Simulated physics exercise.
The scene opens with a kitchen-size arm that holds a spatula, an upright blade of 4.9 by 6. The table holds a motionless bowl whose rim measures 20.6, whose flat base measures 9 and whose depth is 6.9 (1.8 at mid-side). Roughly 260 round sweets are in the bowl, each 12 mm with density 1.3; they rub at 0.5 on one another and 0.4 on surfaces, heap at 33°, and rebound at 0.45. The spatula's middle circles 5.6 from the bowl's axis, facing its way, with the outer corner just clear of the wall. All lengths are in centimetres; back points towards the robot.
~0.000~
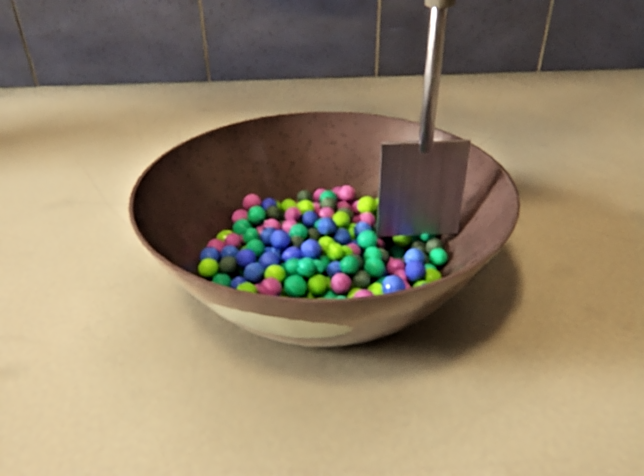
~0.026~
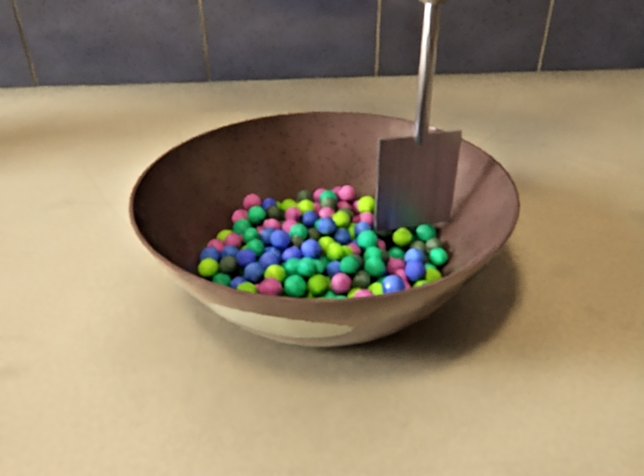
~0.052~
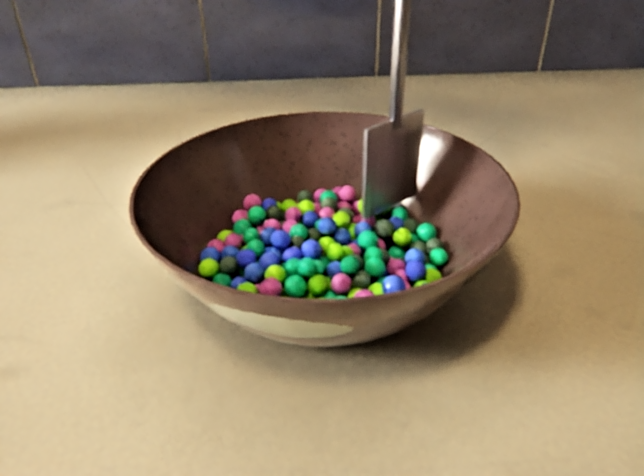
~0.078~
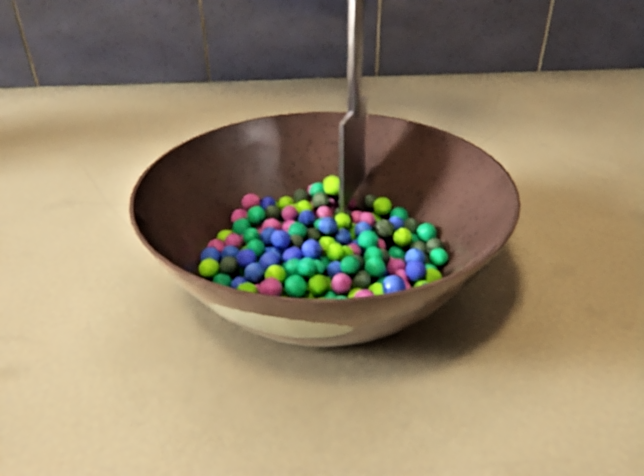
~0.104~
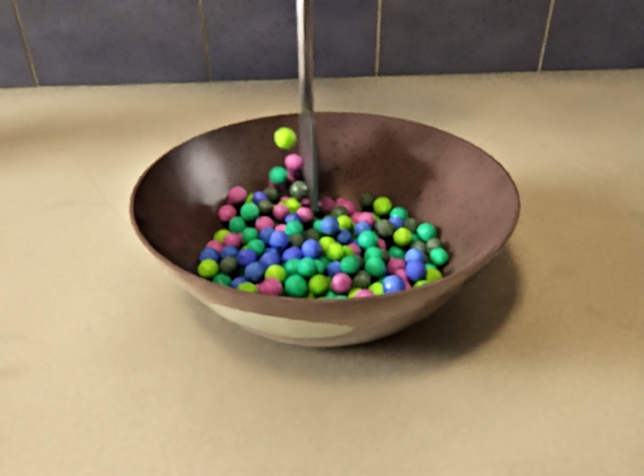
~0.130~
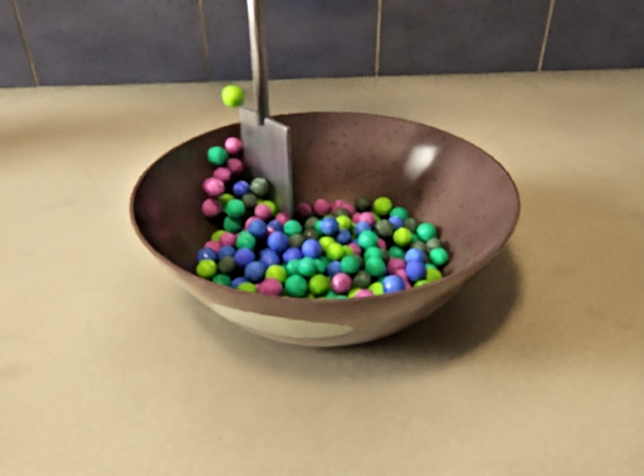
The footage shows a metal spatula sweeping around the back of a motionless brown bowl from right to left, turning as it goes and pushing colourful round sweets into a rising heap along the left side.
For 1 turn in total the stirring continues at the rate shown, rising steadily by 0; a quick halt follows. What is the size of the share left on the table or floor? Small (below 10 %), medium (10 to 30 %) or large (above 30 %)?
It is medium.
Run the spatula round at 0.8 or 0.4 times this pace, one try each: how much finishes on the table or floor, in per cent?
I'd expect near 10 per cent, then near 0 per cent.
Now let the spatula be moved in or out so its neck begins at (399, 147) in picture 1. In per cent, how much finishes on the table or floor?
About 30 percent ends up on the table or floor.
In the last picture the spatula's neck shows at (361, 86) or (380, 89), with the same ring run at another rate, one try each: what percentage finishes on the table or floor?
About 5 and 0 %.
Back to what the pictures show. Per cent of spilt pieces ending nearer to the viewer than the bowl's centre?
Some 60 per cent.
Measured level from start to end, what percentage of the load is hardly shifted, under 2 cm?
I'd say something near 55 percent.
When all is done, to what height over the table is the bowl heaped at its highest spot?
About 4.5 cm.
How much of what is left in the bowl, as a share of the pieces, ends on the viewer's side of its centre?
I'd put it at roughly 45 per cent.
After 0.20 s, 211° round, highest piece 15 above the table; 251 in the bowl, 4 in flight or on the tool.
After 0.28 s, 295° round, highest piece 14 above the table; 236 in the bowl, 19 in flight or on the tool.
After 0.51 s, 0° round, highest piece 8 above the table; 215 in the bowl, 37 on the table or floor, 3 in flight or on the tool.
After 1.21 s, 0° round, highest piece 4 above the table; 215 in the bowl, 40 on the table or floor.
At rest, 215 in the bowl, 40 on the table or floor. That is 16 % on the table or floor.
